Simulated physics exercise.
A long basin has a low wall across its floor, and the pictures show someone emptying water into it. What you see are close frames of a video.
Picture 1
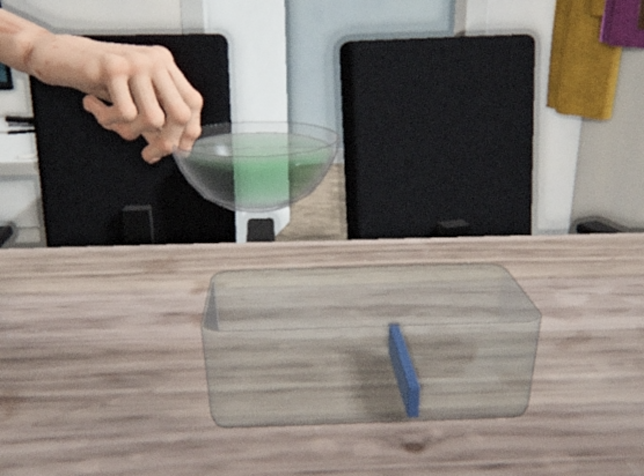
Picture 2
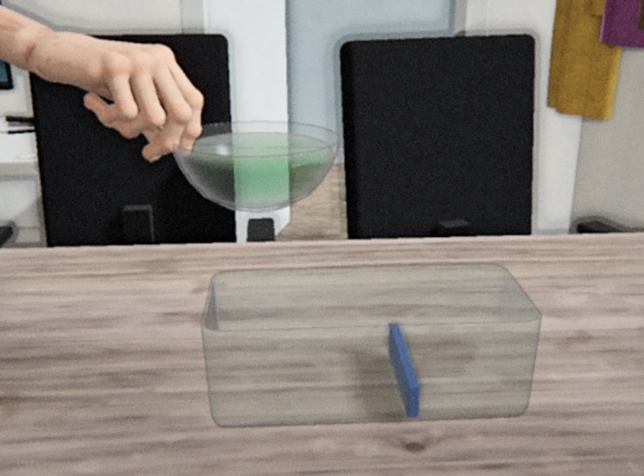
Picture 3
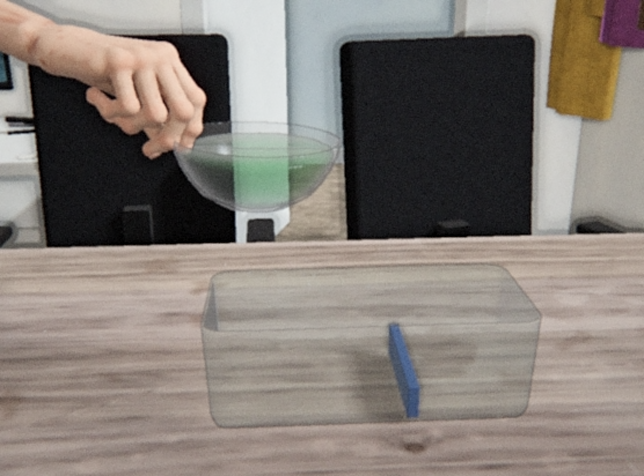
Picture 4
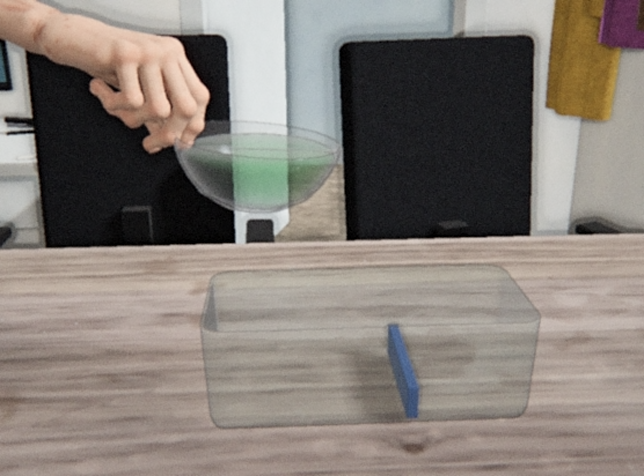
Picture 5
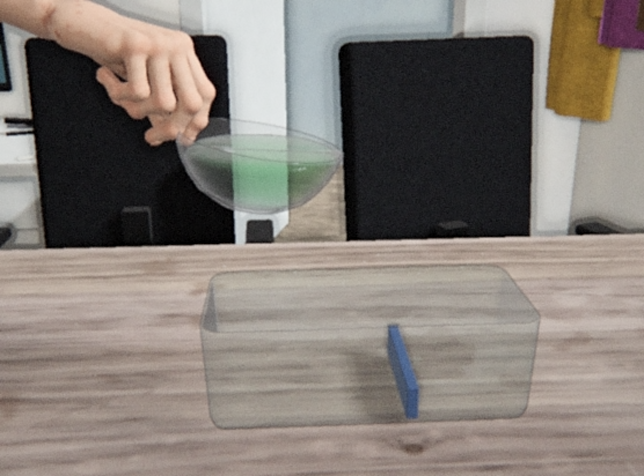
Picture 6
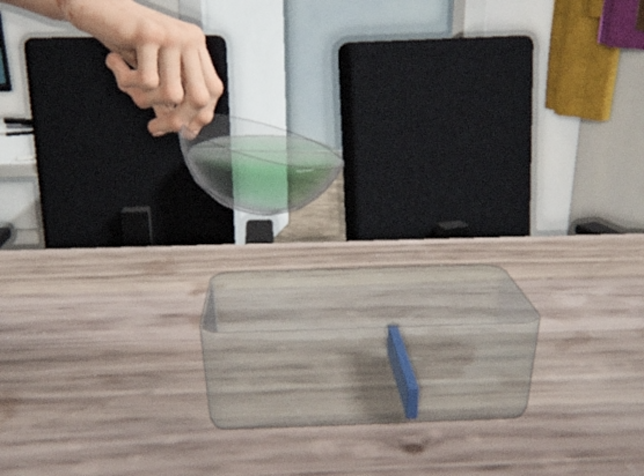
A hand holds a clear glass bowl of green liquid nearly level above a long transparent basin with a low blue wall across its floor. The hand then rises slightly at the left rim, tilting the bowl gradually down to the right, and the liquid shifts toward the lowered right edge.
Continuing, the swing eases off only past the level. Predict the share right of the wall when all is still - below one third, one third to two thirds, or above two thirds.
The share right of the wall ends up one third to two thirds.
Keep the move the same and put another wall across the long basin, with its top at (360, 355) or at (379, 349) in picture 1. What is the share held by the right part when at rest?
In turn some 80 and 70 in a hundred.
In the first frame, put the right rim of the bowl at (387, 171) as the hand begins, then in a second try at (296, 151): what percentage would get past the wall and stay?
The first start gives some 75 %, the second some 10 %.
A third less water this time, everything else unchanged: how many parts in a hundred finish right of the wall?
About 20 parts in a hundred, give or take.
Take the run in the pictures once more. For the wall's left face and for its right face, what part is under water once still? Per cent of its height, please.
40 % left, 50 % right.
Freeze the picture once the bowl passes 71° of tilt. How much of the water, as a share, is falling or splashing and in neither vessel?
Roughly 35 percent.
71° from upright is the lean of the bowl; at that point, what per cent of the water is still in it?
It still holds around 25 per cent there.
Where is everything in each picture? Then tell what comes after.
The first frame shows tilt 0°; pouring edge (339, 138); surface from (179, 149) to (334, 145); the long basin's rim runs from (208, 301) to (522, 292); the wall's top is at (403, 355).
The second frame shows tilt 1°; pouring edge (339, 139); surface from (179, 148) to (334, 146).
The third frame shows tilt 3°; pouring edge (340, 142); surface from (180, 147) to (335, 148).
The fourth frame shows tilt 6°; pouring edge (340, 148); surface from (181, 147) to (336, 150).
The fifth frame shows tilt 11°; pouring edge (342, 155); surface from (186, 147) to (339, 151).
The sixth frame shows tilt 16°; pouring edge (342, 163); surface from (188, 149) to (341, 156); 2 per cent is over the edge.
A moment on, the bowl is tipped part way and 23 per cent is still to pour, 15 is left of the wall and 27 right of it.
Next, the bowl is tipped right over and 0 per cent is still to pour, 53 is left of the wall and 45 right of it.
Then the bowl is tipped right over and 0 per cent is still to pour, 54 is left of the wall and 45 right of it.
Later the bowl is tipped right over and 0 per cent is still to pour, 54 is left of the wall and 45 right of it.
At rest 54 per cent lies left of the wall, 45 right of it and 1 outside.
